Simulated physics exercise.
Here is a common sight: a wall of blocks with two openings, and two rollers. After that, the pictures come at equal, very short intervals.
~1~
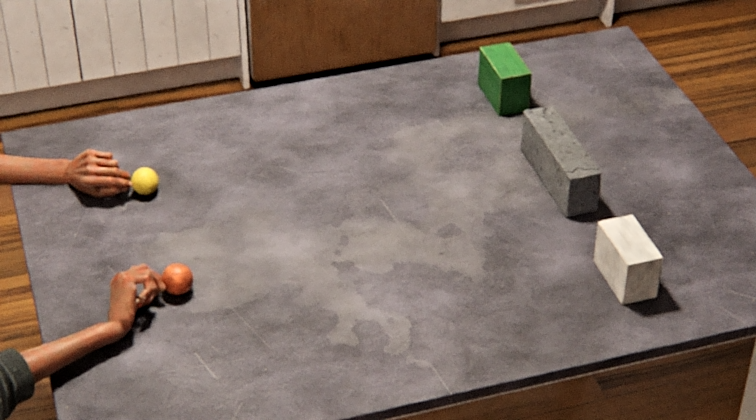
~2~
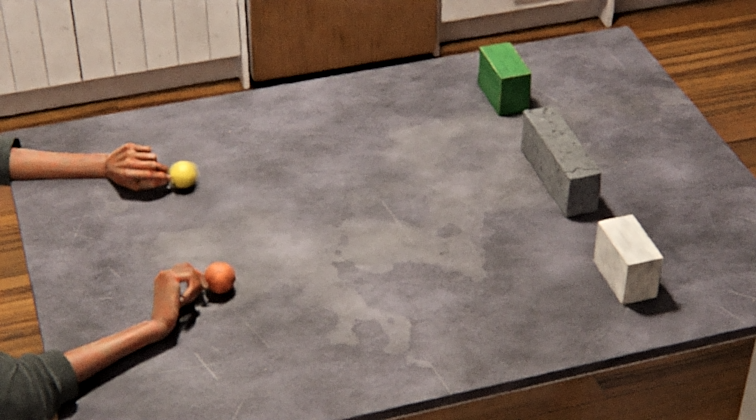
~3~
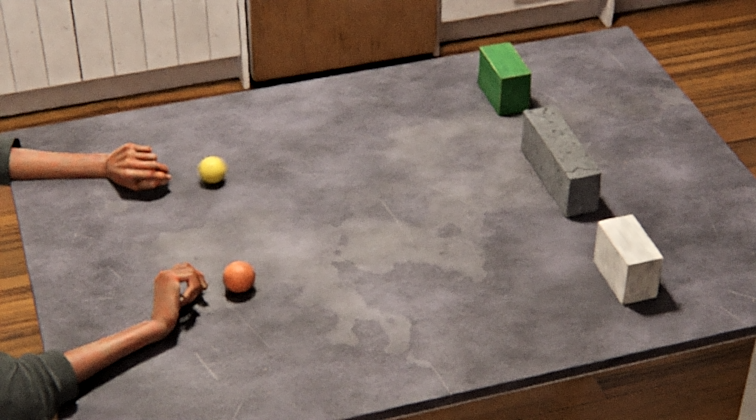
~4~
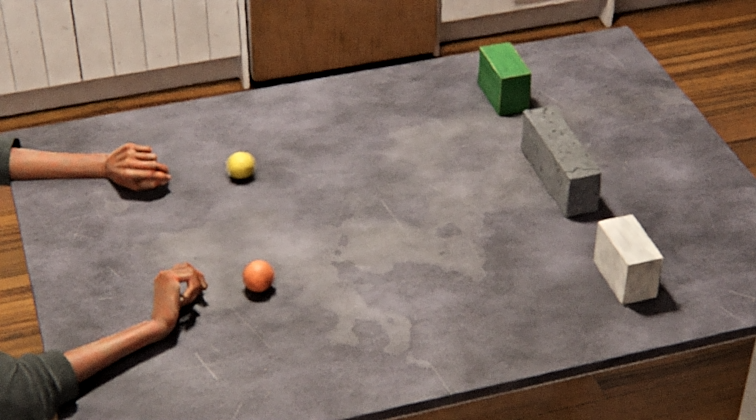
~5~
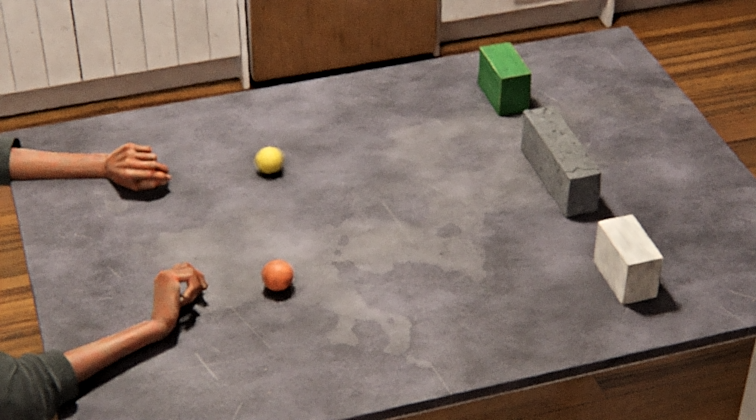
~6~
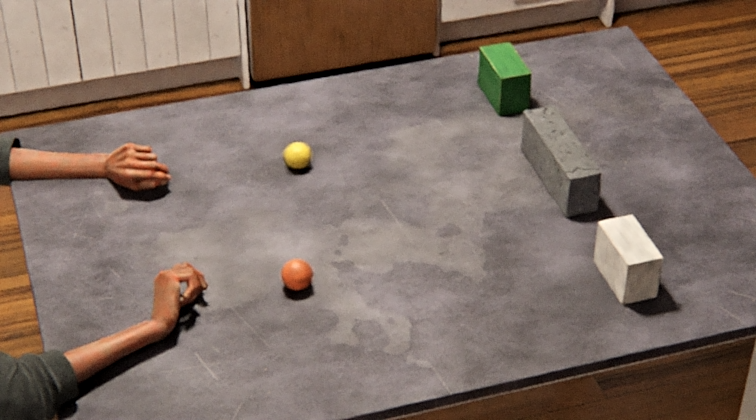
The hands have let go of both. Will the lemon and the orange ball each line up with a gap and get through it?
Lemon: Yes; orange ball: No.
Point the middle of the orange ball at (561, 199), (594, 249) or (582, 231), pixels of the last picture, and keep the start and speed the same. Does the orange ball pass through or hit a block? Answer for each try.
Taking the targets in order, the orange ball is halted by a block, is halted by a block and threads the gap.
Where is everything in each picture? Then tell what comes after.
The first frame shows lemon (145, 181) under the hand; orange ball (177, 280) under the hand; grey brick (560, 160).
The second frame shows lemon (183, 175); orange ball (220, 278).
The third frame shows lemon (212, 170); orange ball (239, 277).
The fourth frame shows lemon (241, 165); orange ball (259, 276).
The fifth frame shows lemon (270, 160); orange ball (278, 276).
The sixth frame shows lemon (298, 156); orange ball (297, 275); white block (627, 259).
Then, 0.54 s past the last view, lemon heading on near (648, 97); orange ball heading on near (547, 265).
Finally, the lemon gets between the blocks; the orange ball is stopped.
